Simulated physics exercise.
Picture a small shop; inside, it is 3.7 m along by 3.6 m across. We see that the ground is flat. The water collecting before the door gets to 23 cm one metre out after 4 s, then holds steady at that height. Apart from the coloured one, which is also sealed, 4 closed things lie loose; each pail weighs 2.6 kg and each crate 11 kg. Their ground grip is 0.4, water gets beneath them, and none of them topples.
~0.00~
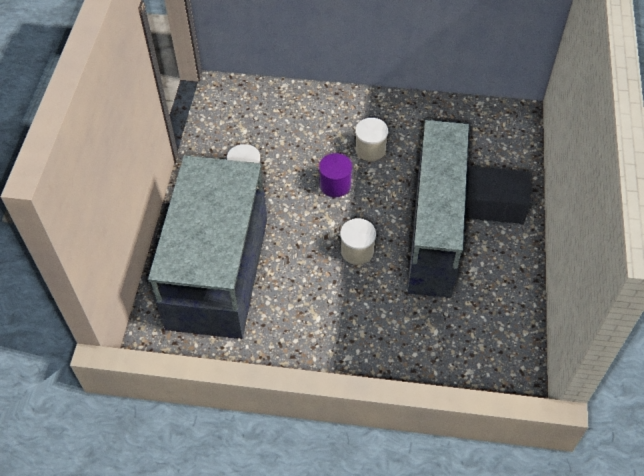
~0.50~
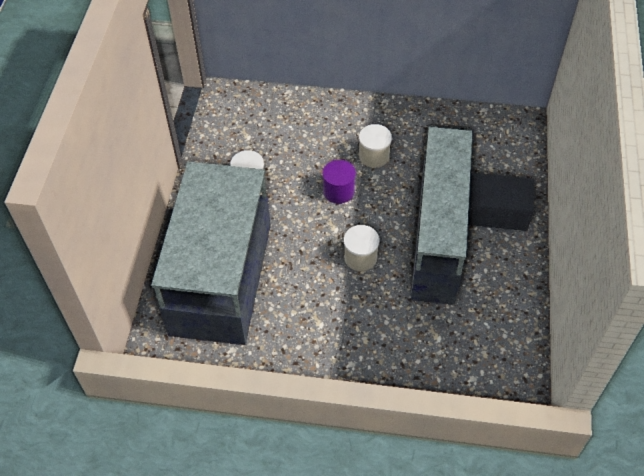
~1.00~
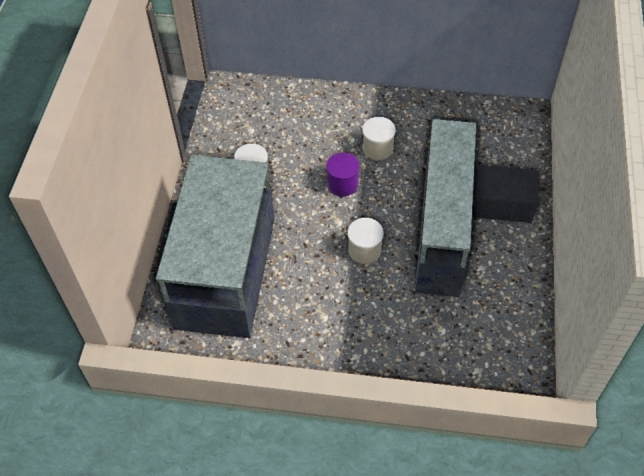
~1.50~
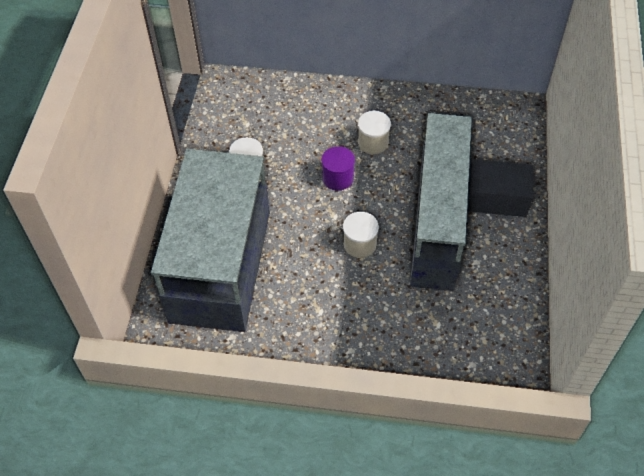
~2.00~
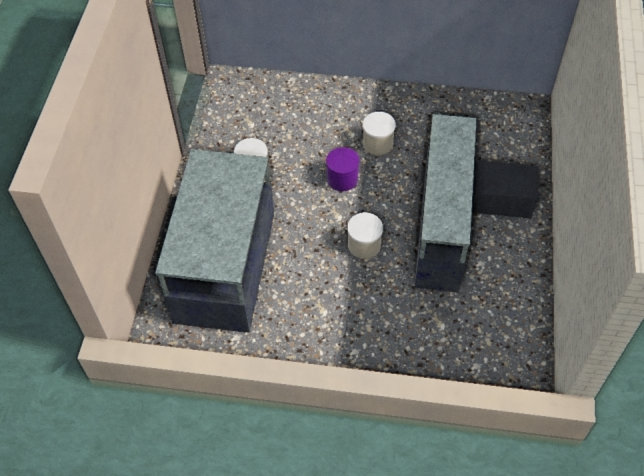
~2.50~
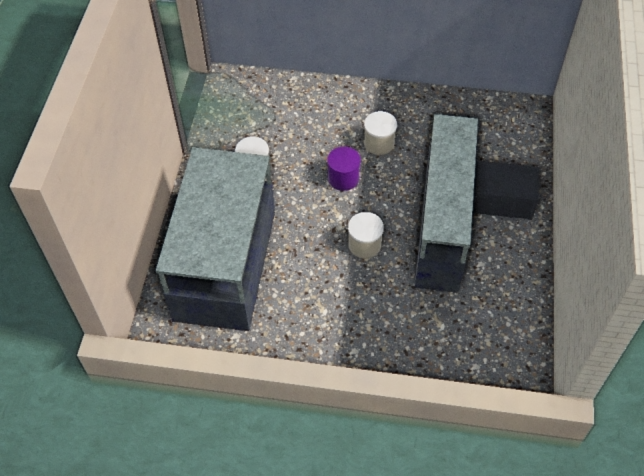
The clip opens on a high view into a small walled room with a speckled floor, two green-topped counters, a purple pail and white containers. The water outside shifts from blue to green while the objects stay put, and finally a thin greenish patch spreads over the floor at the back left.
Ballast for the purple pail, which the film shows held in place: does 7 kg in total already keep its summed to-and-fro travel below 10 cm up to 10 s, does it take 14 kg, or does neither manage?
Only big one works.
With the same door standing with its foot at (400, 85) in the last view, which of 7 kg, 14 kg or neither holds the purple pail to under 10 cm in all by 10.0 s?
So neither mass does it.
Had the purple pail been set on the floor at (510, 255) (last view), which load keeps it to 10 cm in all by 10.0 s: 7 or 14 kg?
Result: Both fail.
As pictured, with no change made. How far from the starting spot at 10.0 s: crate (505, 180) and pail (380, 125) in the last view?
In that order: 150 cm, 300 cm.
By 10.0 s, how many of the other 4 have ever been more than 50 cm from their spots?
I make that 4.
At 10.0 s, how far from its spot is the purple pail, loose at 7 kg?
Roughly 200 cm.
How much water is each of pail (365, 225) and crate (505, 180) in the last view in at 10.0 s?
First about 11 cm, second about 12 cm.
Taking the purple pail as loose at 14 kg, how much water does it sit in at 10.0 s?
Something like 8 centimetres.
After 3.5 s the purple pail would be 0 cm from its start with 7 kg and 0 cm from its start with 14 kg; 1 cm of water round it then.
After 4.5 s the purple pail would be 10 cm from its start with 7 kg and 0 cm from its start with 14 kg; 6 cm of water round it then.
After 7.0 s the purple pail would be 75 cm from its start with 7 kg and 0 cm from its start with 14 kg; 7 cm of water round it then.
After 10.0 s the purple pail would be 176 cm from its start with 7 kg and 0 cm from its start with 14 kg; 8 cm of water round it then.
